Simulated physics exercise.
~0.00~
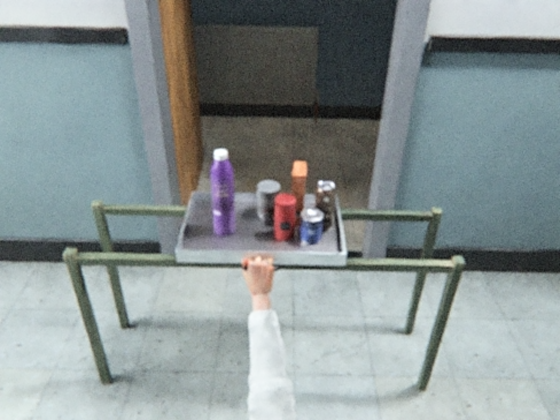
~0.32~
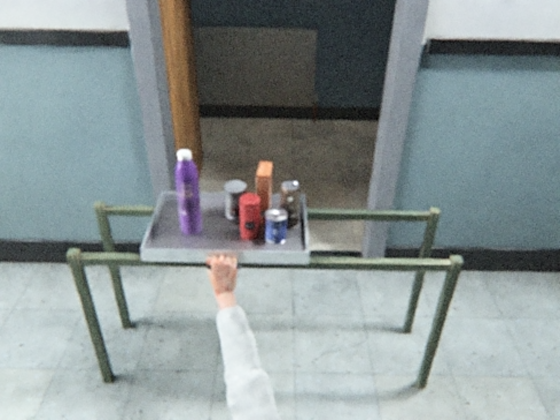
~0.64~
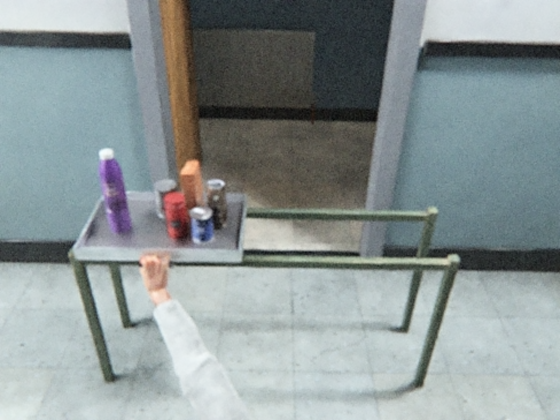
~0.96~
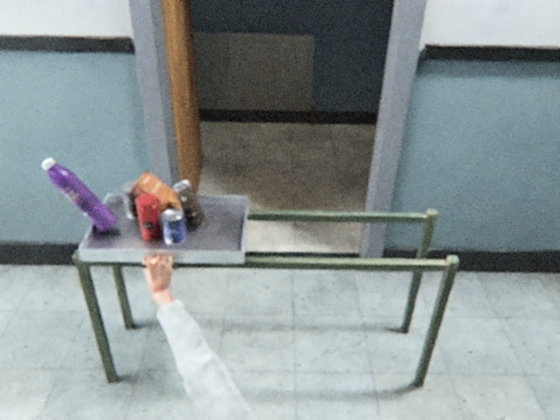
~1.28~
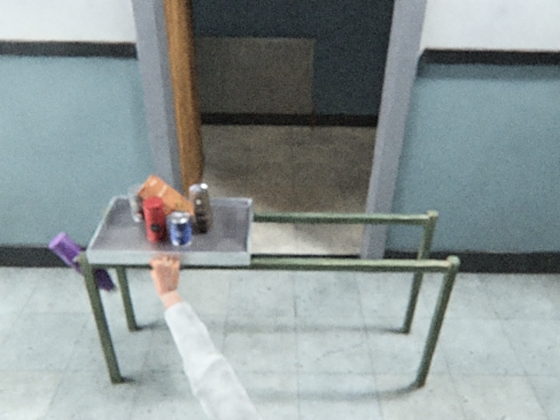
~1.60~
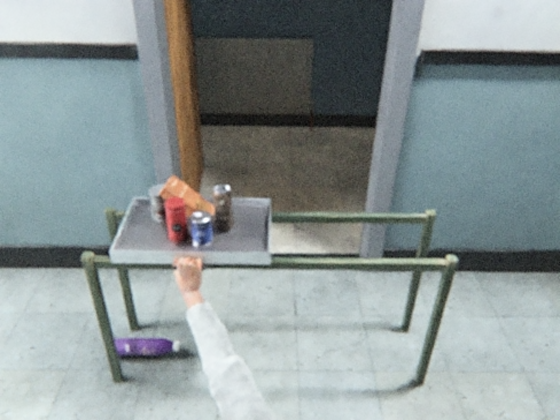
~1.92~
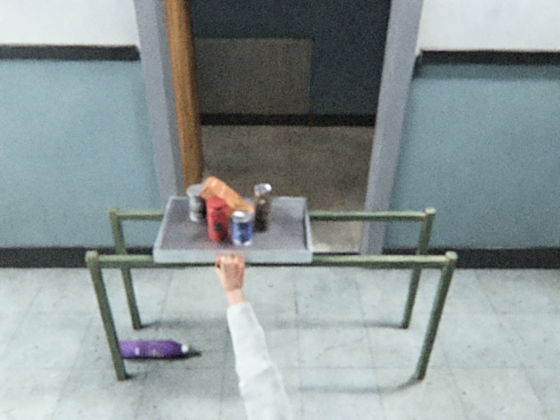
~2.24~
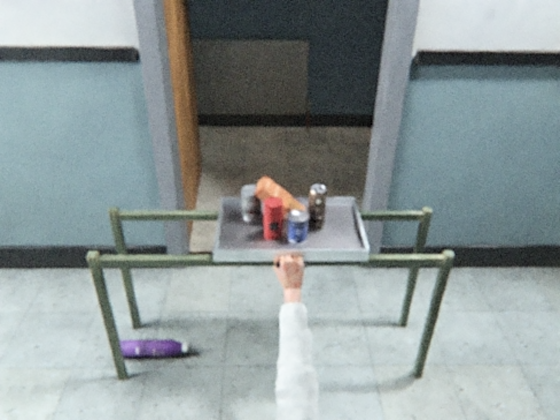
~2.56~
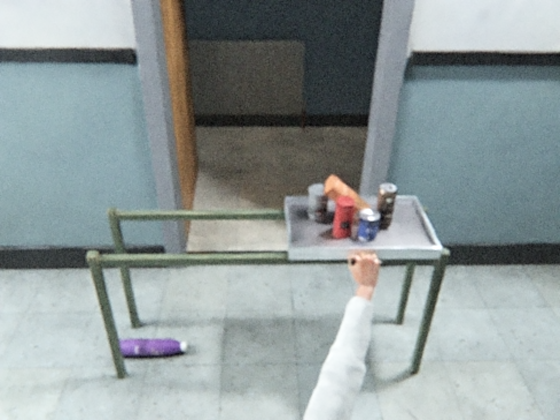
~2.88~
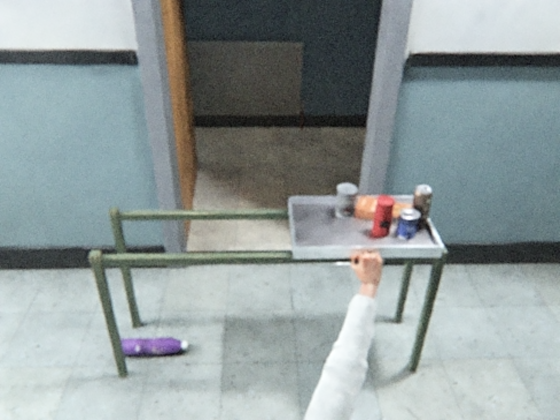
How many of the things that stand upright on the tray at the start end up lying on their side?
Two of them end up on their side. The purple bottle lies on the floor and the orange packet lies on the tray.
